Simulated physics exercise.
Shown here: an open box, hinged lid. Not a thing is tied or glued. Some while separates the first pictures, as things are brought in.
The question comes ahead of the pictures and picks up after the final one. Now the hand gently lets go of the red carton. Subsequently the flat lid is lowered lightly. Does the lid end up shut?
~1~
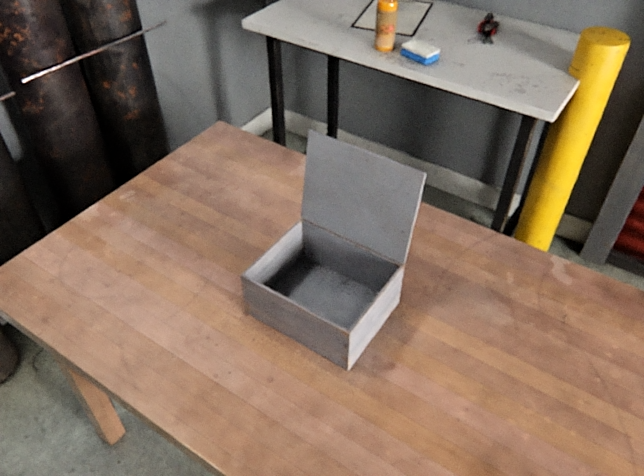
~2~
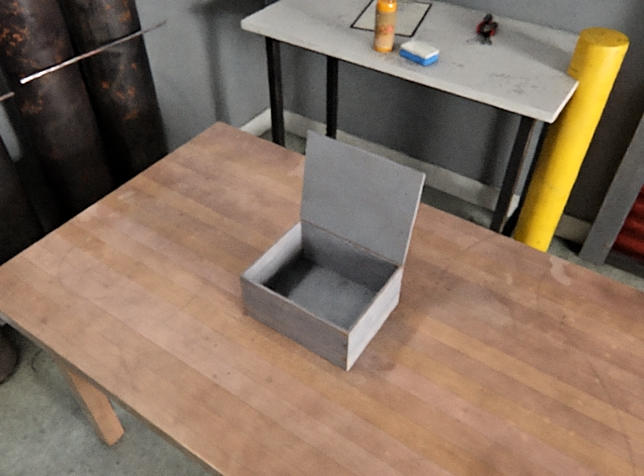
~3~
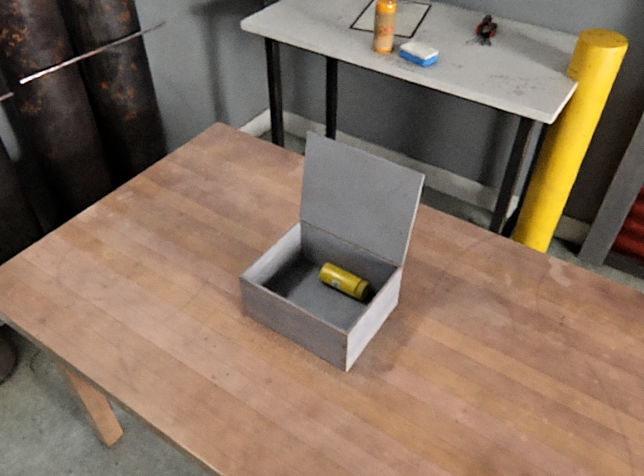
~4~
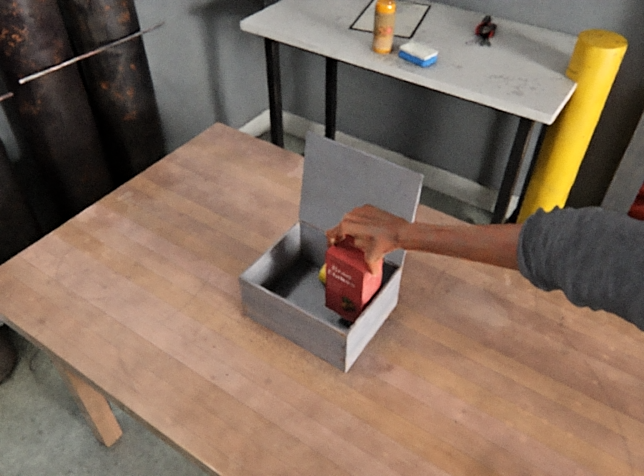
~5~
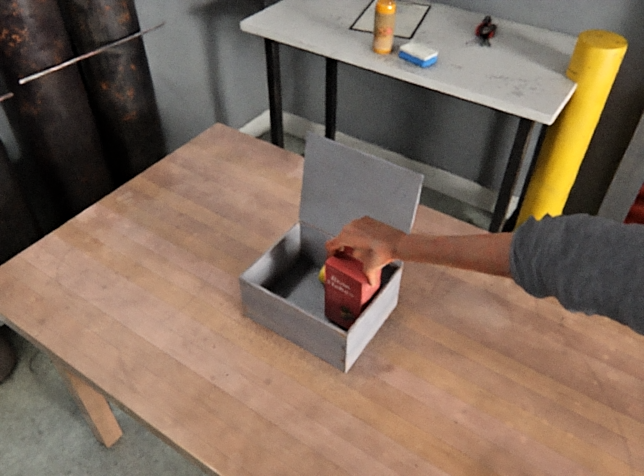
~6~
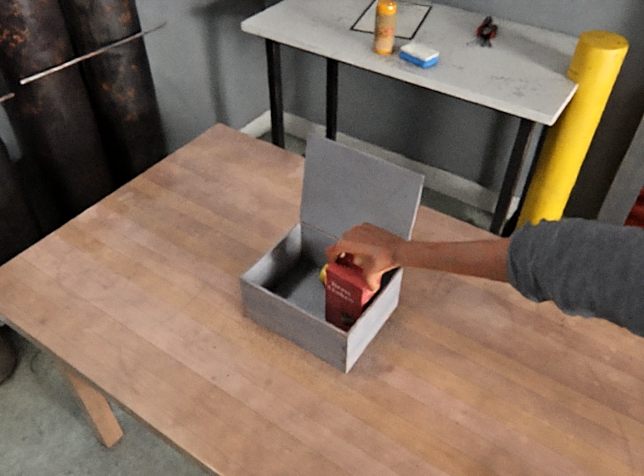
No, open.
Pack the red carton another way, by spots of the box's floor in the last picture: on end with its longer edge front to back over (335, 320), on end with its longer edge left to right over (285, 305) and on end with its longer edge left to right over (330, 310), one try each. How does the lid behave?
The lid is kept raised the first time, is kept raised the second time and is kept raised the third time.
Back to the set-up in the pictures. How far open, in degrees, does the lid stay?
Angle above rim: About 40°.
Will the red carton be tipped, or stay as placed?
As it turns out, it keeps its original angle.
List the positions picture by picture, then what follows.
In the first frame, the last thing is not in view yet.
In the second frame, the last thing is not in view yet.
In the third frame, the last thing is not in view yet; yellow shaker (345, 282).
The fourth frame shows still above its spot; red carton (353, 281).
The fifth frame shows still above its spot; red carton (352, 290).
The sixth frame shows in place under the hand; red carton (352, 296).
Then, 1.20 s on from there, lid starting down.
Then, 1.70 s on from there, lid 50° above the rim.
Then, 2.90 s on from there, lid 38° above the rim.
In the end, lid 38° above the rim; both unmoved. At the end, from the last picture's camera, red carton near (352, 296).
